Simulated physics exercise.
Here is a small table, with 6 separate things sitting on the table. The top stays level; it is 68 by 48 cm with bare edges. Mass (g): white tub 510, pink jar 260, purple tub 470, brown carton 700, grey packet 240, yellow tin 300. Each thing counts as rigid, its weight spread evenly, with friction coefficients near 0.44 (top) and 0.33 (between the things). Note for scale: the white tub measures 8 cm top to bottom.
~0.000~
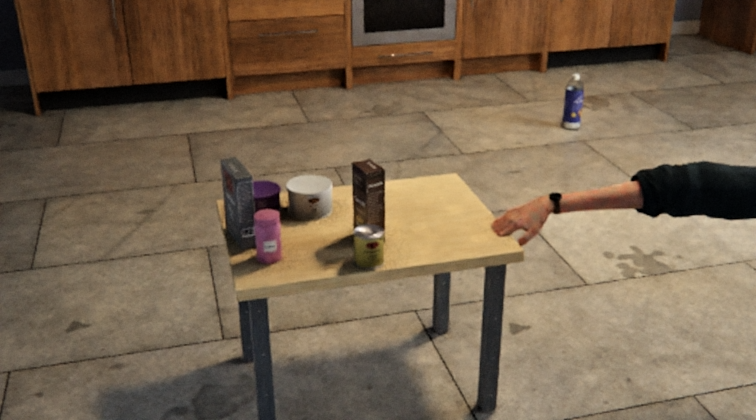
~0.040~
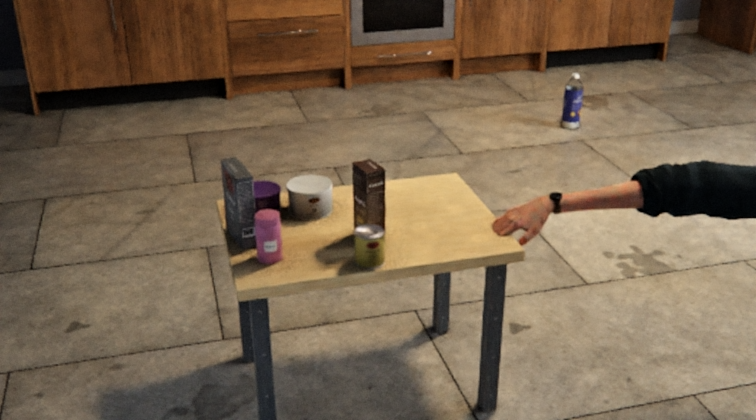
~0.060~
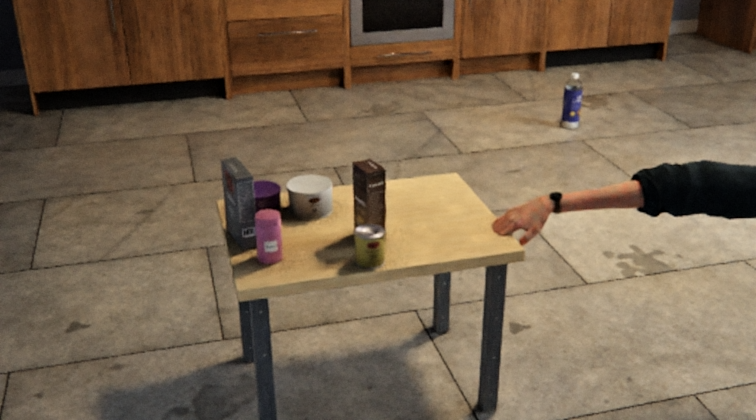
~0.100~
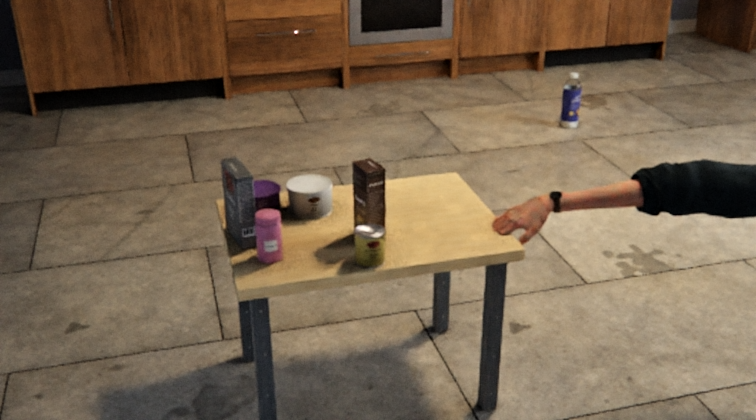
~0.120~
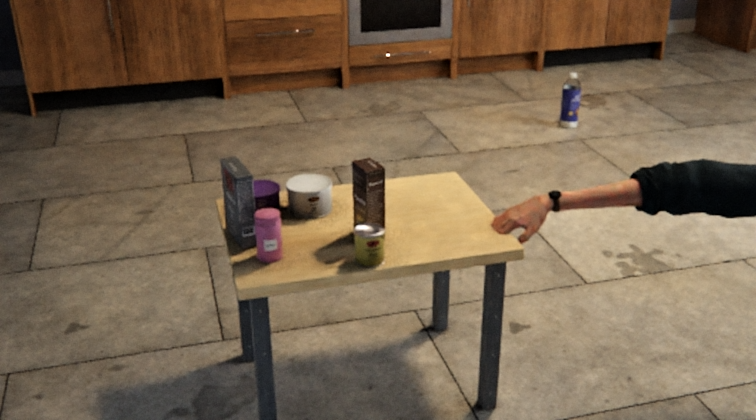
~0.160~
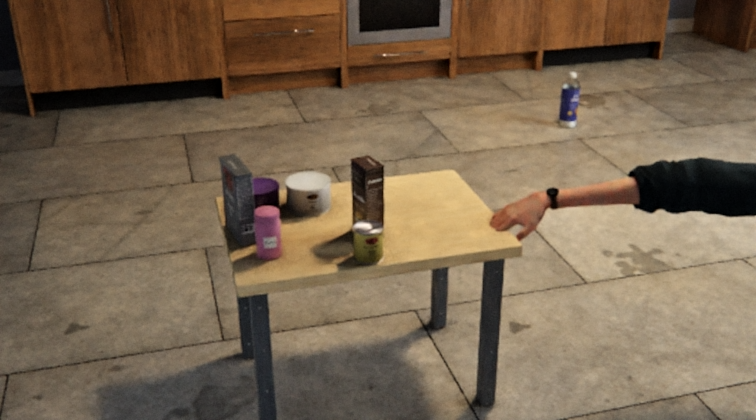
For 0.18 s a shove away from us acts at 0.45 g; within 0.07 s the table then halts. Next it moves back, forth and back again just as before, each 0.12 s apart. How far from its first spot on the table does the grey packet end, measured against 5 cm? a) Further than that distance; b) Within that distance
The answer is b.
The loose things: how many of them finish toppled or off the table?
Count: 1.
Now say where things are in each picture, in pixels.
Grey packet (239, 203); white tub (310, 198), in the first picture.
Purple tub (261, 199); brown carton (369, 202), in the second picture.
Yellow tin (370, 247); white tub (310, 197), in the third picture.
Pink jar (269, 236); purple tub (260, 199), in the fourth picture.
Table along by 1 cm; brown carton (369, 201); yellow tin (370, 245), in the fifth picture.
Table along by 2 cm; grey packet (238, 200); white tub (309, 194), in the sixth picture.
After 0.46 s, table along by 10 cm; grey packet slid 4 cm near (233, 181); brown carton leaning 37°; pink jar slid 4 cm.
After 0.76 s, brown carton on its side; white tub slid 3 cm.
After 1.36 s, table along by 3 cm; grey packet slid 4 cm near (236, 192); brown carton on its side; white tub slid 8 cm.
At rest (2.1 s), tipped over on the table, brown carton; the other 5 in place, give or take 5 cm. In the last view, grey packet near (240, 203).
